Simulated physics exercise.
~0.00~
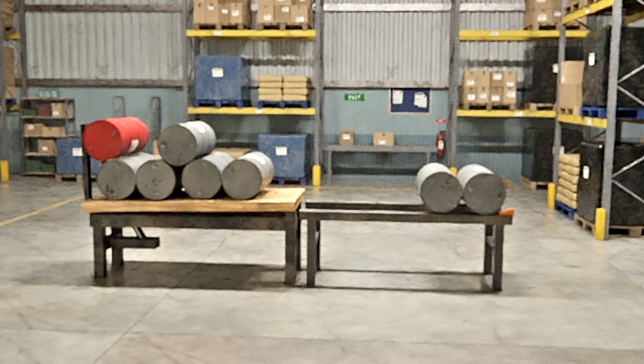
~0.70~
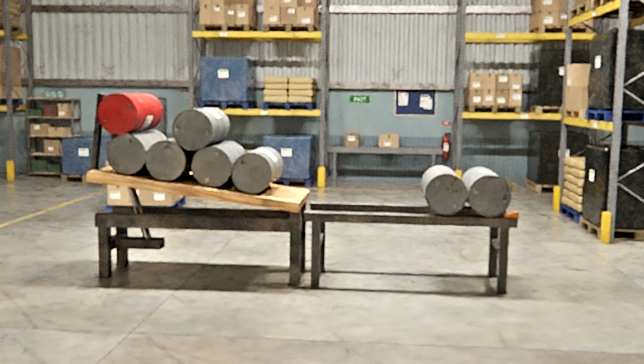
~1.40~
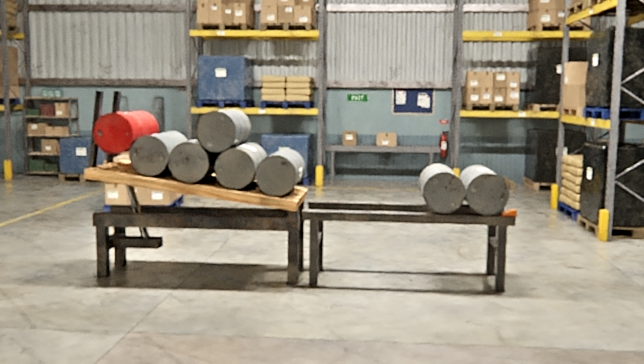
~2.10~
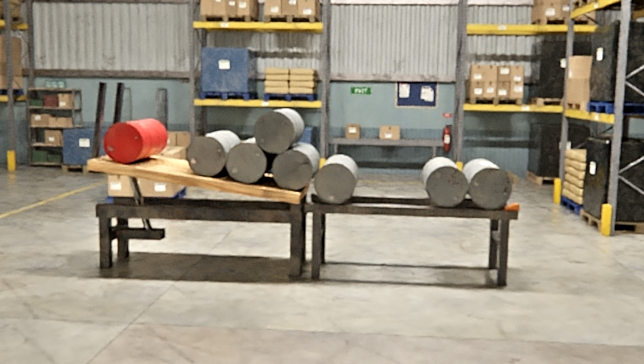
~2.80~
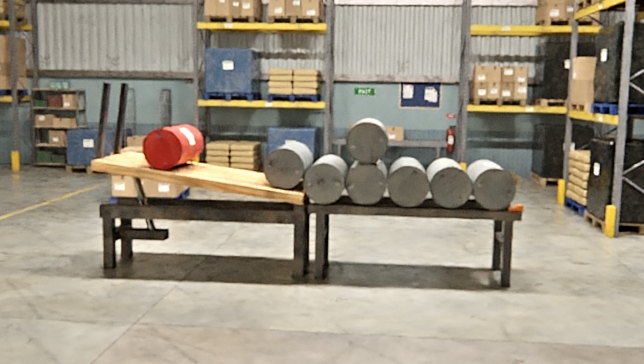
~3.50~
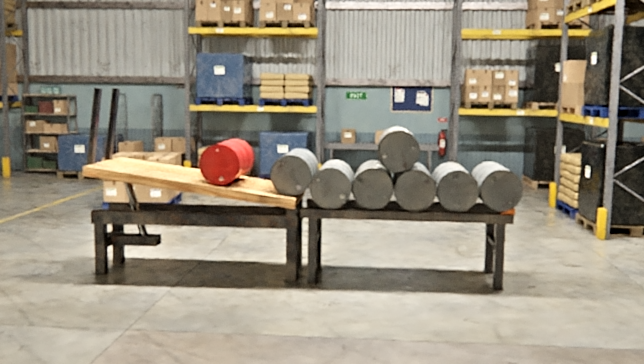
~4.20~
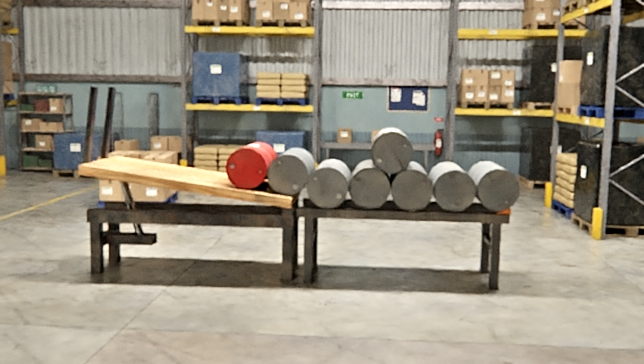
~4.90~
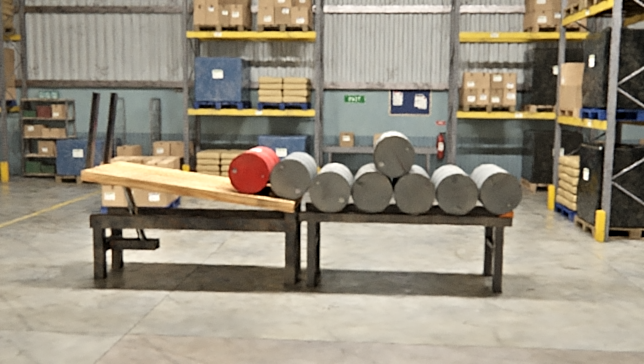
A wooden deck tilts up at its left edge on a dark metal table in a warehouse, seen from the front by a slightly swaying camera. It carries a red drum at the left and a pile of grey ones, with two more grey drums on the level rack at right. Shelves of boxes stand behind. As the deck steepens, the grey drums roll right onto the rack and bunch up, one riding on top. The red drum rolls down after them and comes to rest low on the sloping deck, against the last grey drum.
